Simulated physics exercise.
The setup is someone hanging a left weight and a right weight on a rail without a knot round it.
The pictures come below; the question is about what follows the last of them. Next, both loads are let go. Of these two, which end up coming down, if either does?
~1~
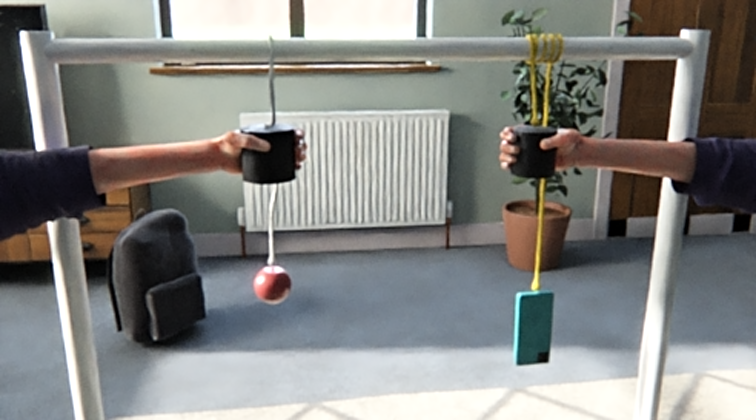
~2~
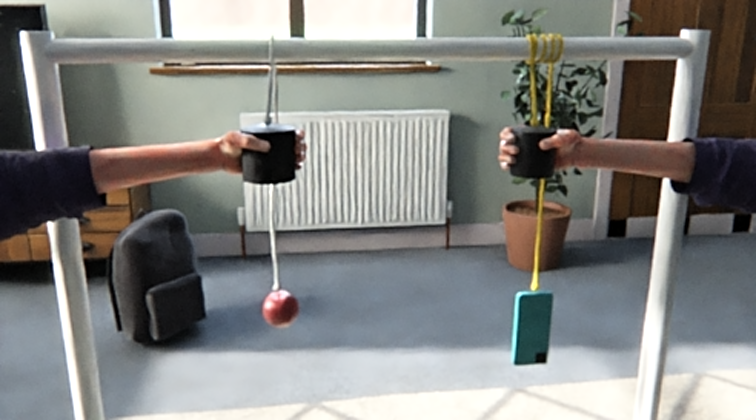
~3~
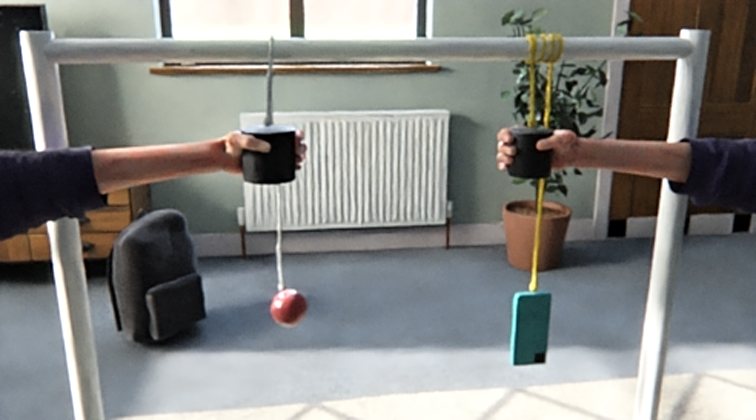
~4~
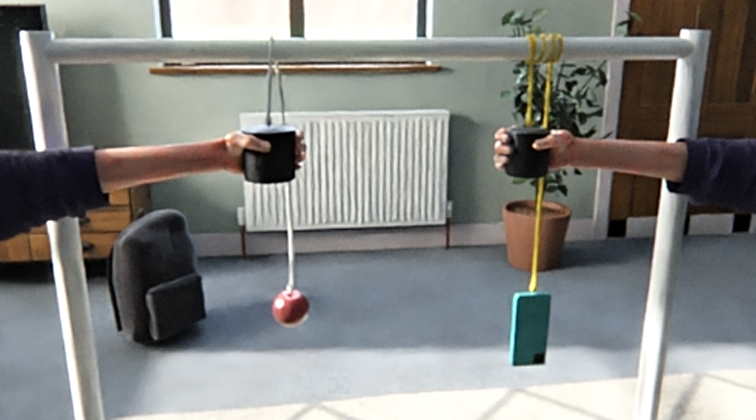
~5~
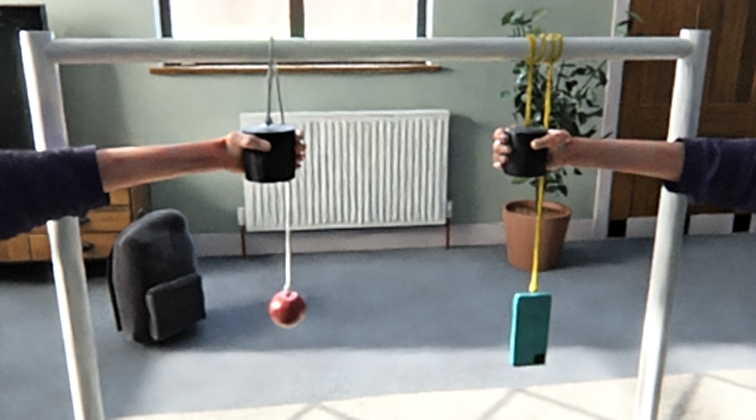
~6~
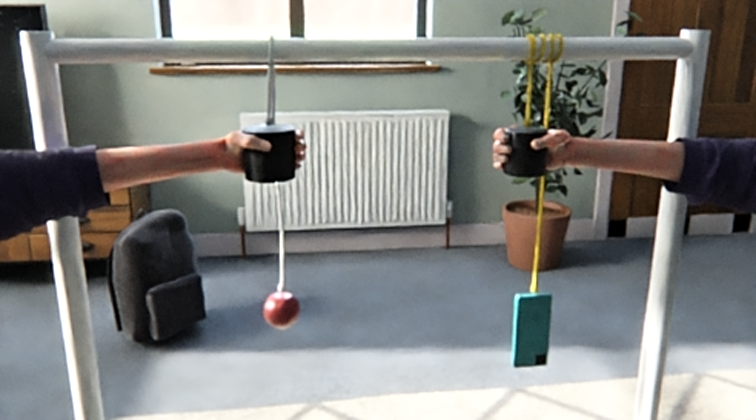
One by one: The left weight ends up lower; the right weight is left hanging.
Then, 0.36 s past the final frame, left weight dropping near (279, 311); right weight still up near (529, 117).
Then, 0.76 s past the final frame, left weight on the floor; right weight still up near (530, 133).
When it is over, left weight on the floor; right weight still up near (528, 139). The left weight pulls its rope through and the right weight stays hanging.
